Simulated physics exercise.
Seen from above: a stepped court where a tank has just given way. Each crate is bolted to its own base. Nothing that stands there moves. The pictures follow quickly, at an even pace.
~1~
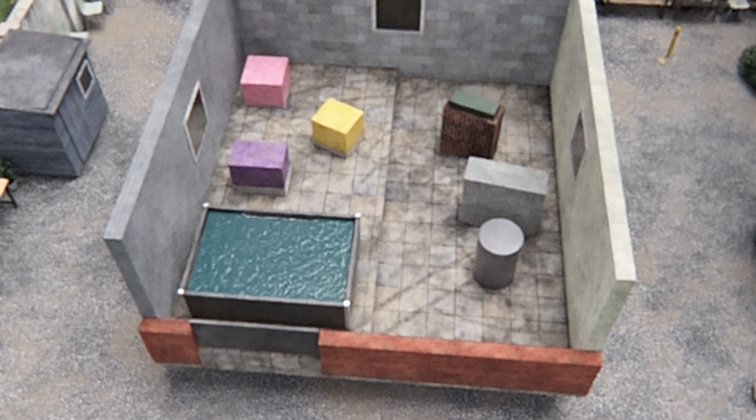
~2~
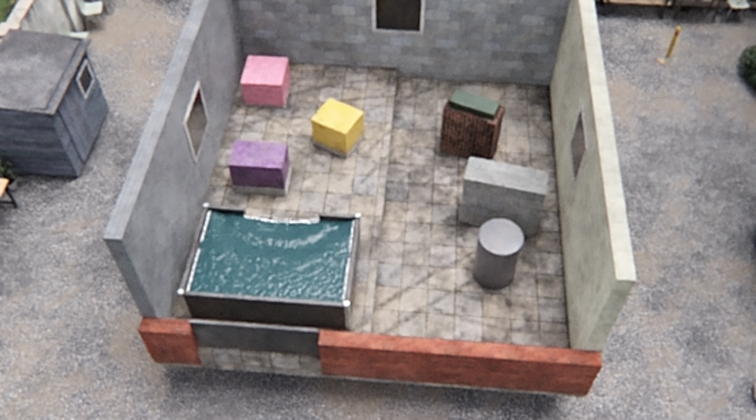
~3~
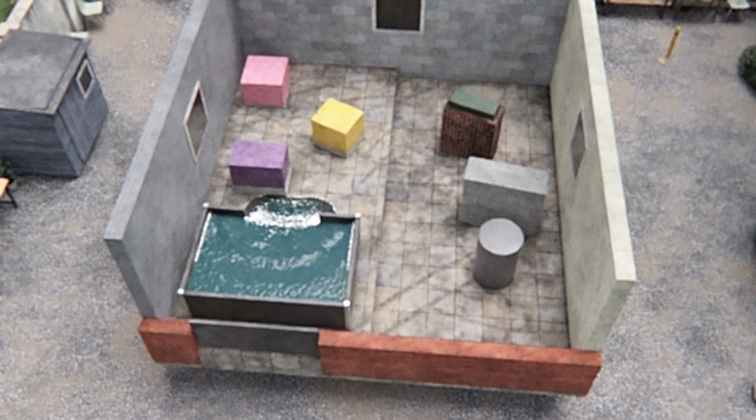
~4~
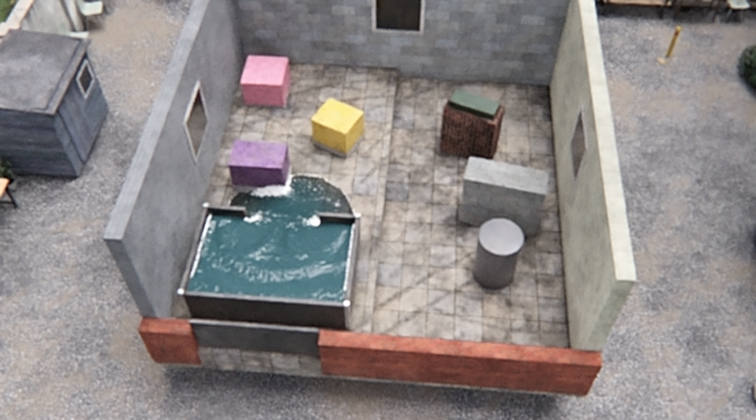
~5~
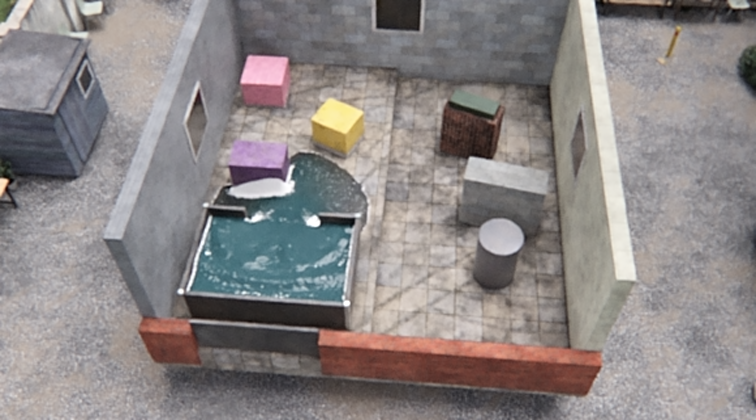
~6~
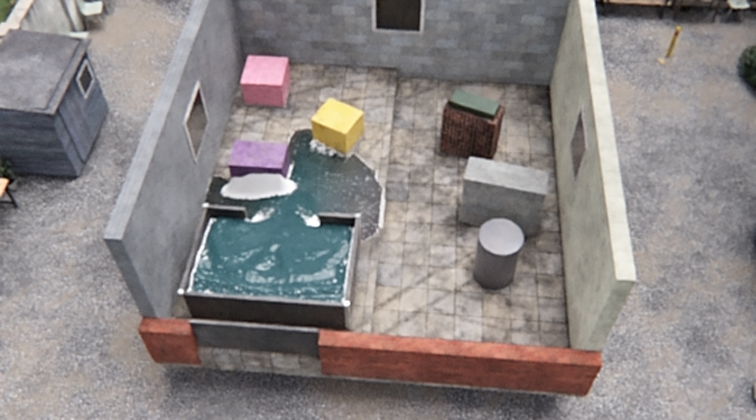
The video shows a walled court from above, where water breaks through the far side of a tank and spreads over the tiled floor, washing around the purple block and then reaching the yellow block.
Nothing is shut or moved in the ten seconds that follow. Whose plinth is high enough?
The yellow crate gets wet; the pink crate gets wet; the purple crate gets wet.
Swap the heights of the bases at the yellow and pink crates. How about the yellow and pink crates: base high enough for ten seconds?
Then: The yellow one is wetted, the pink one is soaked.
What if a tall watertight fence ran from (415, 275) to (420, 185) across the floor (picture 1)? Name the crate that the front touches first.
That is the purple-painted one.
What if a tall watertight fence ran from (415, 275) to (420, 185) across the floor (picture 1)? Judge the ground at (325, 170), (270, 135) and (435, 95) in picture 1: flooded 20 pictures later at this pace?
In turn: Under water, awash, wet.
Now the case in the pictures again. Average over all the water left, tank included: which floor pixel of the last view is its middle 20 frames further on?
Around (308, 208).
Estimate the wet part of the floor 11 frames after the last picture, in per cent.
Near 40 in a hundred.
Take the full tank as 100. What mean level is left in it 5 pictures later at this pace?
Close to 66 %.
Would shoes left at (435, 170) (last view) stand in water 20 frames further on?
There: Covered.
A moment on, water covers 25 % of the floor; the yellow crate water round its plinth, the pink crate water round its plinth, the purple crate water round its plinth.
Next, water covers 40 % of the floor; the yellow crate water round its plinth, the pink crate water round its plinth, the purple crate water round its plinth.
Then, water covers 60 % of the floor; the yellow crate water round its plinth, the pink crate water round its plinth, the purple crate water round its plinth.
Later, water covers 90 % of the floor; the yellow crate water round its plinth, the pink crate water round its plinth, the purple crate water round its plinth.
In the end, water covers 95 % of the floor; the yellow crate was topped, the pink crate was topped, the purple crate was topped.
